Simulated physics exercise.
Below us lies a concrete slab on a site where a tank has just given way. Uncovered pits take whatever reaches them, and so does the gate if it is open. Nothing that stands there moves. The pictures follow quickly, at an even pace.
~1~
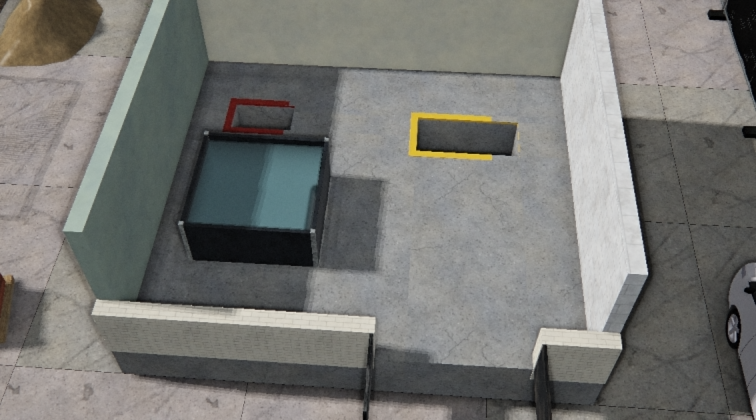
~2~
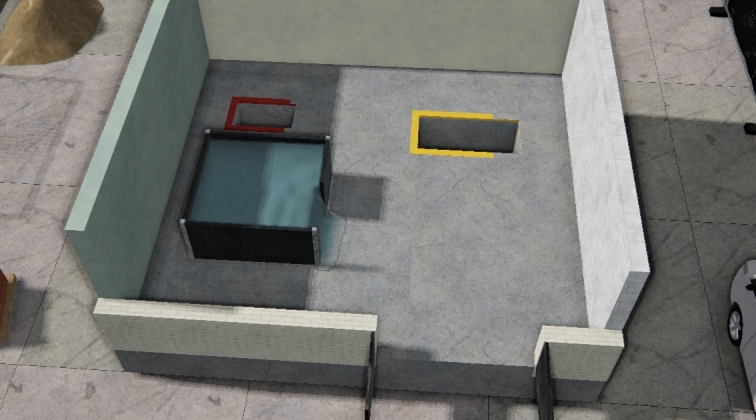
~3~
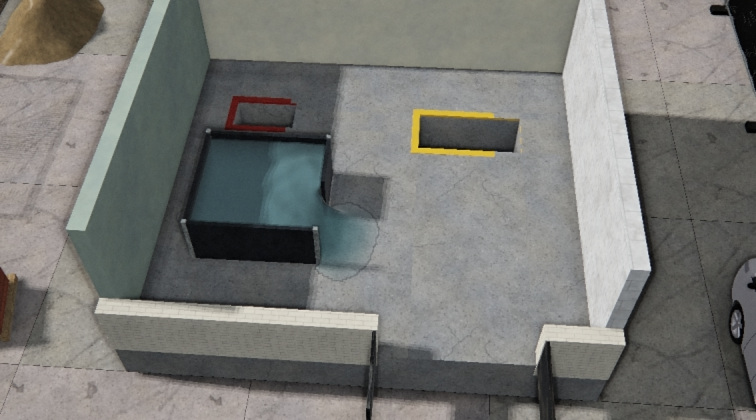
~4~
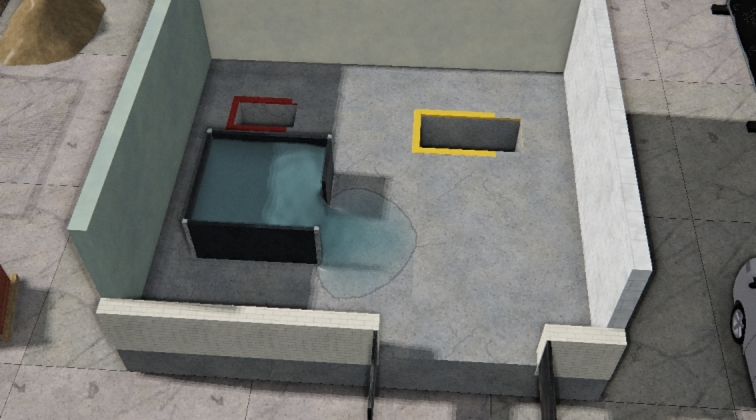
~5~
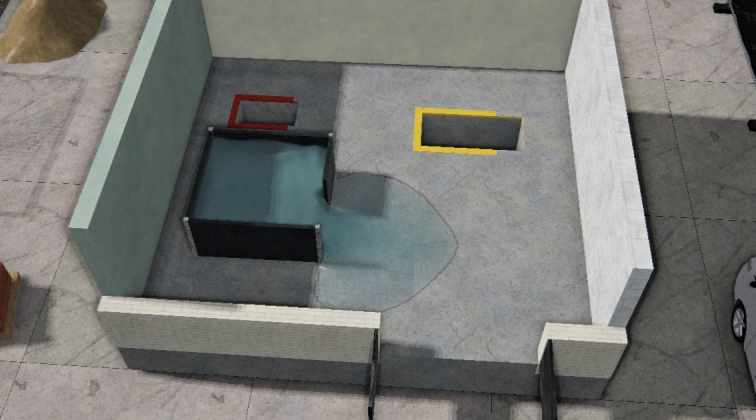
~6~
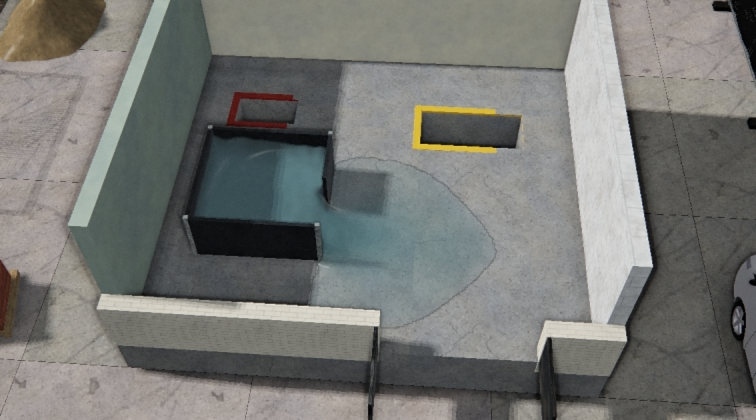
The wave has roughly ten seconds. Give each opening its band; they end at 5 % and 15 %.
In the end: The gate takes more than 15 %; the red pit takes less than 5 %; the yellow pit takes more than 15 %.
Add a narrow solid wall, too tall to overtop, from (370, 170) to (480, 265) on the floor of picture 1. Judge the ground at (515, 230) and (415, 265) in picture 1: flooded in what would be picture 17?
In that order: No water, awash.
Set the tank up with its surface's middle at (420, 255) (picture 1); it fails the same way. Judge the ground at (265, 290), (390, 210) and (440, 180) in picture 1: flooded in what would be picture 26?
As listed: No water, clear, under water.
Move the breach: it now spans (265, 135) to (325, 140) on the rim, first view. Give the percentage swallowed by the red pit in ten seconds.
In per cent: Red 25.
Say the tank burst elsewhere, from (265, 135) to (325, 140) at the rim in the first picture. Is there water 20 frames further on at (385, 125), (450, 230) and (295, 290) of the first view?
One after the other: Wet, no water, clear.
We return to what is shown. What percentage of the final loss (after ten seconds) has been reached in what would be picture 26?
I make it 30 per cent.
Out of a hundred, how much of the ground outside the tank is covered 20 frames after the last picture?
Roughly 50 per cent.
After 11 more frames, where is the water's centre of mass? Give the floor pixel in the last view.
Roughly at (366, 228).
A moment on, water covers 40 % of the floor; the gate 1 %, the red pit 0 %, the yellow pit 0 %.
Next, water covers 45 % of the floor; the gate 6 %, the red pit 0 %, the yellow pit 2 %.
Then, water covers 50 % of the floor; the gate 12 %, the red pit 0 %, the yellow pit 4 %.
Later, water covers 60 % of the floor; the gate 22 %, the red pit 0 %, the yellow pit 12 %.
In the end, water covers 75 % of the floor; the gate 31 %, the red pit 2 %, the yellow pit 22 %.
